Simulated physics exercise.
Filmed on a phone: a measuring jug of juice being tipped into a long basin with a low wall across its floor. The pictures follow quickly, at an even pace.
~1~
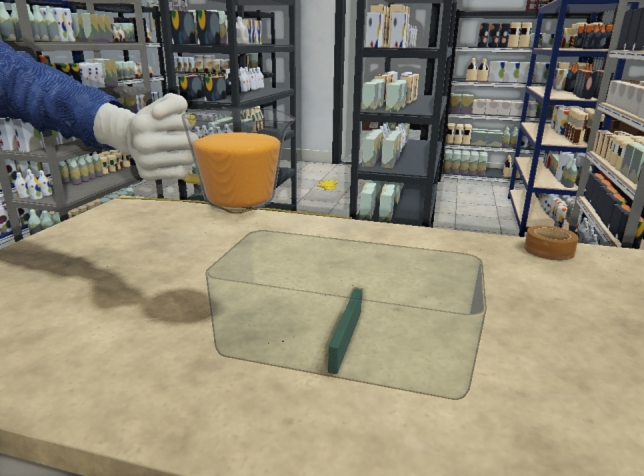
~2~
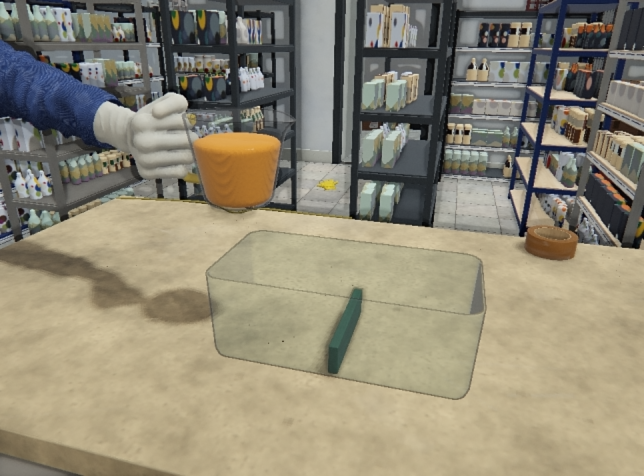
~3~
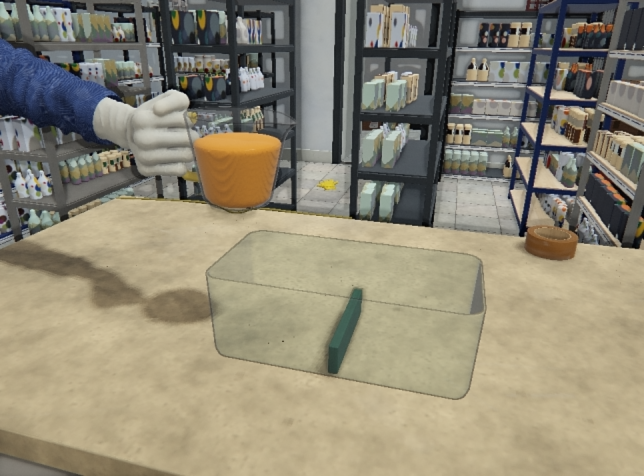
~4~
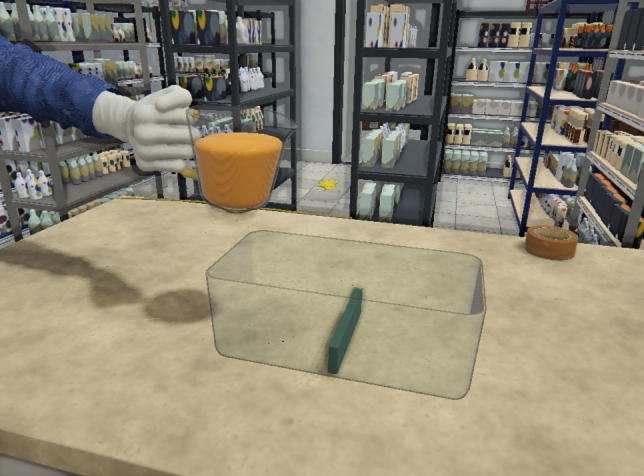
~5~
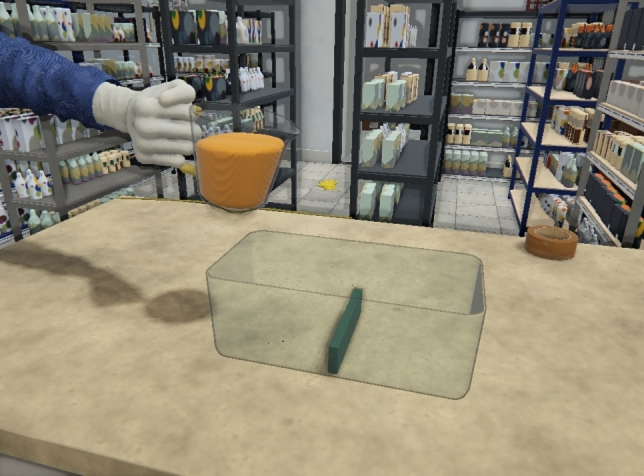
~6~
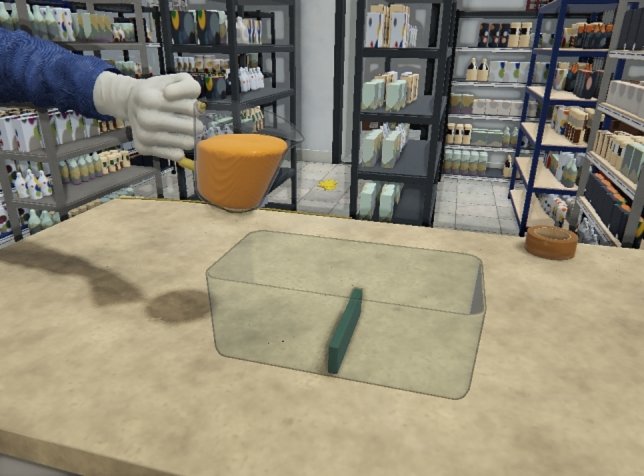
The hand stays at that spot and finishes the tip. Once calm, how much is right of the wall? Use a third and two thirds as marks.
The share right of the wall is under a third.
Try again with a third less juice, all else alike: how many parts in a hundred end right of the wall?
Some 5 per cent.
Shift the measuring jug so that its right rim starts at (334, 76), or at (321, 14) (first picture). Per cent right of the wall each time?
First some 80, then 75 per cent.
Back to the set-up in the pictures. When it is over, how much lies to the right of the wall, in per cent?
Some 15 per cent.
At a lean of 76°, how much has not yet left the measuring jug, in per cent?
Some 65 per cent.
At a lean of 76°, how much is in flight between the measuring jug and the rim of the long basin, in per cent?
Some 25 per cent.
A moment on, the measuring jug is tipped on its side and 67 per cent is still to pour, 8 is left of the wall and 3 right of it.
Next, the measuring jug is tipped right over and 6 per cent is still to pour, 72 is left of the wall and 15 right of it.
Then the measuring jug is tipped right over and 0 per cent is still to pour, 82 is left of the wall and 17 right of it.
Later the measuring jug is tipped right over and 0 per cent is still to pour, 82 is left of the wall and 17 right of it.
In the end 82 per cent lies left of the wall, 17 right of it and 1 outside.
